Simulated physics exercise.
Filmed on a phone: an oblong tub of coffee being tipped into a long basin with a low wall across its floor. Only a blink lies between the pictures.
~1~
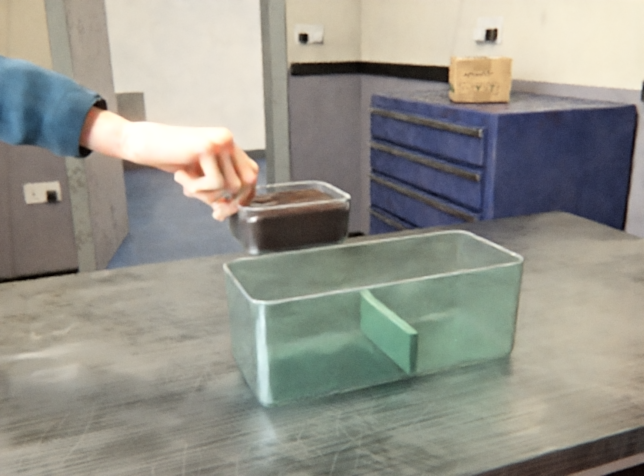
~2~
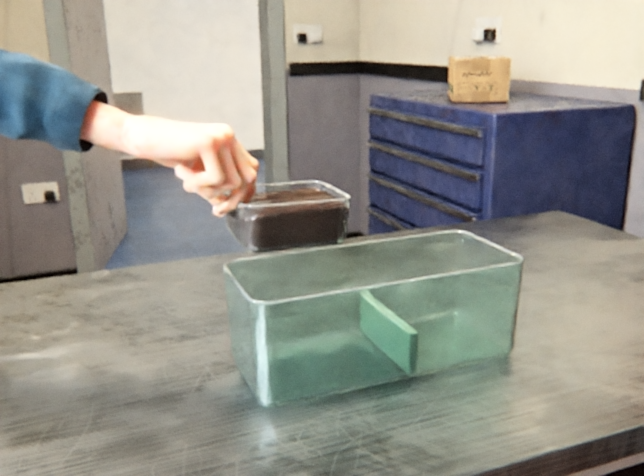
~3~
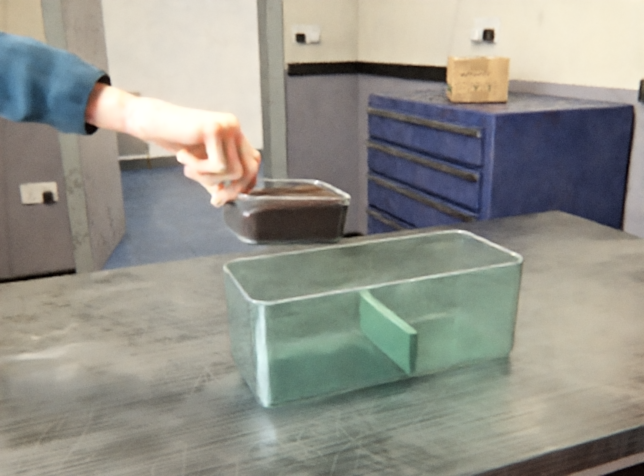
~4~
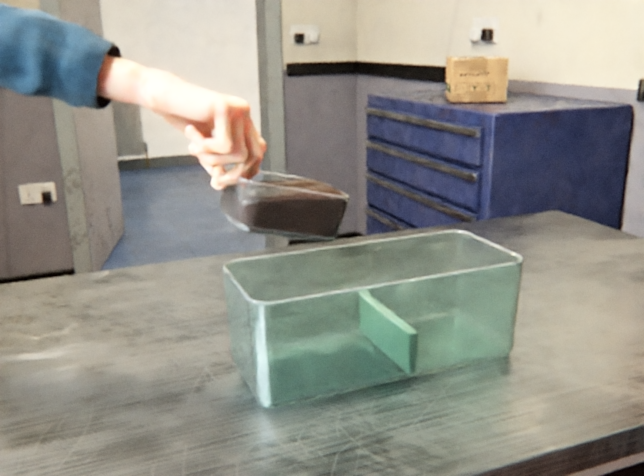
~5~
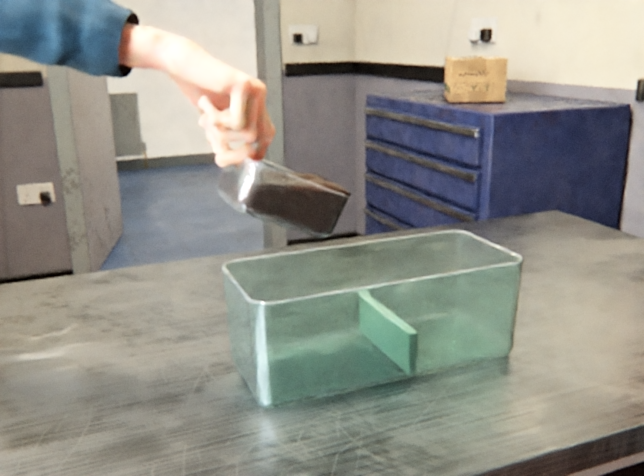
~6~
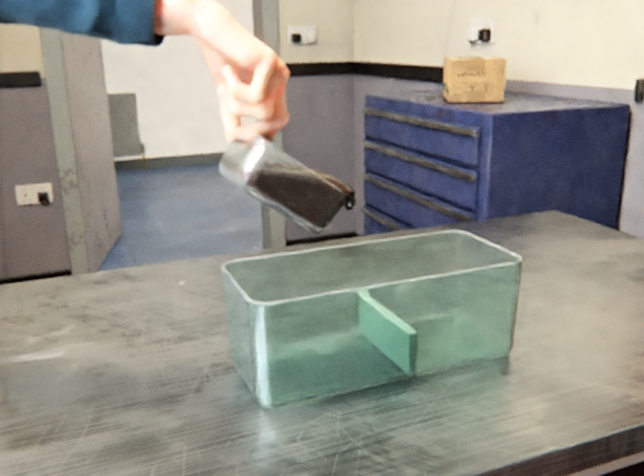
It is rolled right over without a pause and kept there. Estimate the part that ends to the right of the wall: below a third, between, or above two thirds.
The share right of the wall is over two thirds.
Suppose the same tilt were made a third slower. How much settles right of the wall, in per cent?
About 80 per cent.
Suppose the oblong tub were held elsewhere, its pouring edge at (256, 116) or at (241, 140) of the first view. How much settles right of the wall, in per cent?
Roughly 15 per cent, and 5 per cent.
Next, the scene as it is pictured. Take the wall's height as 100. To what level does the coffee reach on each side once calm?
Some 10 per cent left and 30 right.
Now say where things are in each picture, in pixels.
In the first frame, it leans 0°; its right rim is at (337, 191); the coffee meets the walls at (234, 206) and (333, 196); the long basin's rim runs from (237, 284) to (493, 246); the wall's top is at (387, 313).
In the second frame, it leans 2°; its right rim is at (336, 191); the coffee meets the walls at (233, 205) and (332, 194).
In the third frame, it leans 6°; its right rim is at (336, 191); the coffee meets the walls at (232, 200) and (332, 190).
In the fourth frame, it leans 14°; its right rim is at (335, 191); the coffee meets the walls at (231, 192) and (332, 186); 1 per cent is over the edge.
In the fifth frame, it leans 24°; its right rim is at (334, 191); the coffee meets the walls at (230, 179) and (331, 186); 4 per cent is over the edge.
In the sixth frame, it leans 36°; its right rim is at (333, 192); the coffee meets the walls at (232, 162) and (317, 175); 9 per cent is over the edge.
A moment on, the oblong tub is tipped right over and 12 per cent is still to pour, 5 is left of the wall and 25 right of it.
Next, the oblong tub is tipped right over and 0 per cent is still to pour, 8 is left of the wall and 89 right of it.
Then the oblong tub is tipped right over and 0 per cent is still to pour, 19 is left of the wall and 78 right of it.
Later the oblong tub is tipped right over and 0 per cent is still to pour, 20 is left of the wall and 78 right of it.
In the end 20 per cent lies left of the wall, 78 right of it and 2 outside.
